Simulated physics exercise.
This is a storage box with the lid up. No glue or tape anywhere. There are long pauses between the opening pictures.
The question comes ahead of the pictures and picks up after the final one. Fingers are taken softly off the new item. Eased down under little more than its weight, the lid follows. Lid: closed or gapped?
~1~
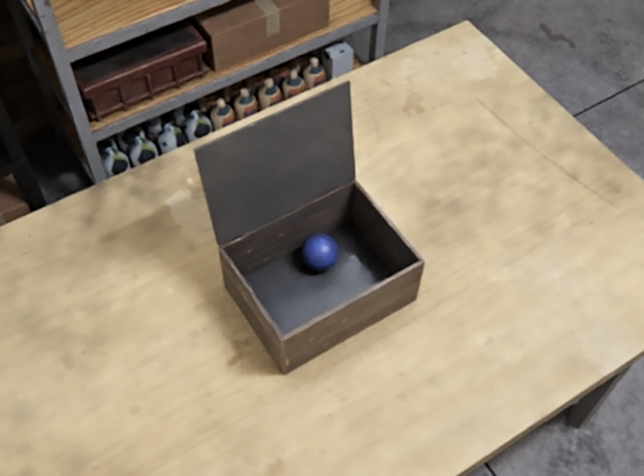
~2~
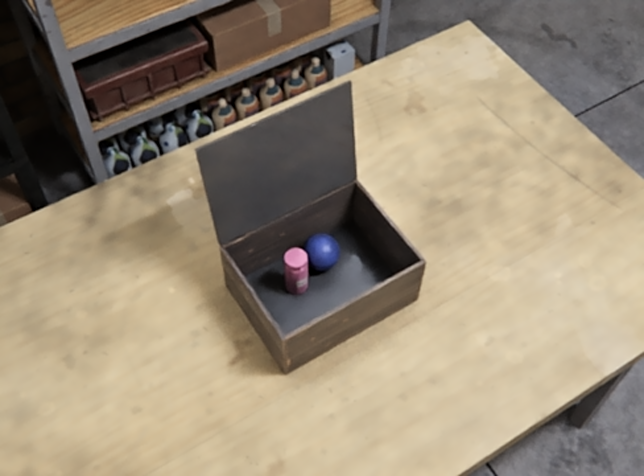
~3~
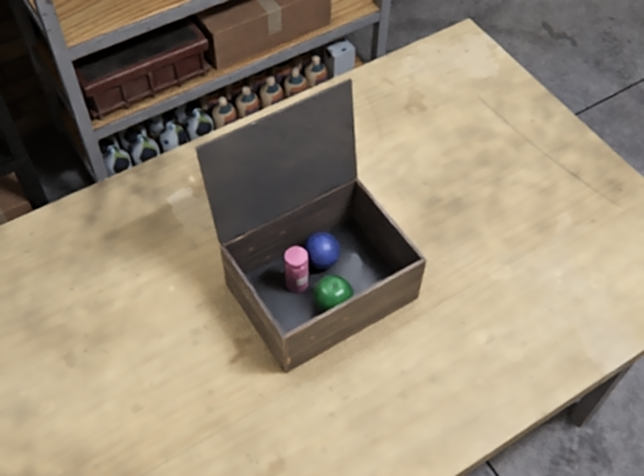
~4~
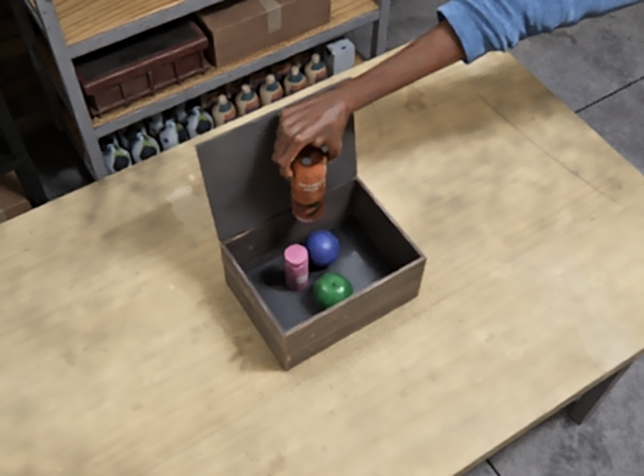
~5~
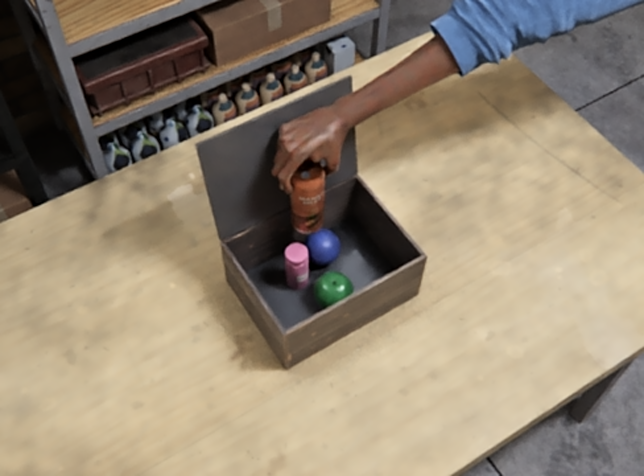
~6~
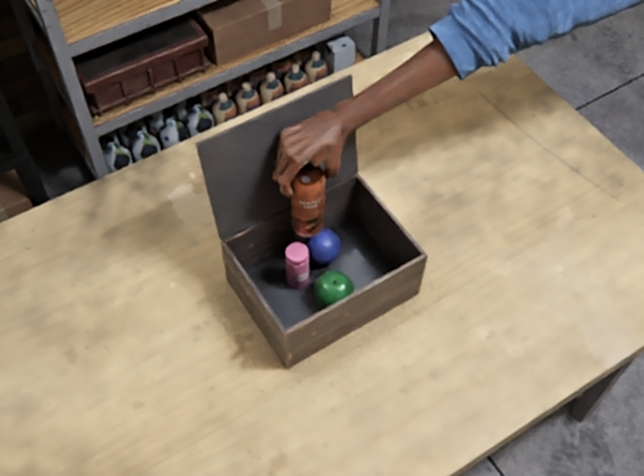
Closed.
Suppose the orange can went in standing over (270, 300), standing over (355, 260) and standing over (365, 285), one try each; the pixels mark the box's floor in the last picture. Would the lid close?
Lid, in order: Held open, held open, held open.
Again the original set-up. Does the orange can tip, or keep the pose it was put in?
Result: It leans over.
Then, 0.40 s past the last view, orange can on its side near (292, 256); pink shaker rocked 40° from its first pose; blue ball displaced about its own width.
Then, 0.70 s past the last view, orange can on its side near (291, 256); pink shaker on its side; blue ball displaced about its own width.
Then, 1.50 s past the last view, lid 66° above the rim; orange can on its side near (292, 257); pink shaker on its side; blue ball displaced about its own width.
Then, 1.90 s past the last view, lid 8° above the rim; orange can on its side near (292, 257); pink shaker on its side; blue ball displaced about its own width.
Finally, lid shut; down or leaning hard in the box, pink shaker and orange can; moved from the start, blue ball; green apple still in place. Final places as the last picture's camera would see them, orange can near (292, 257).
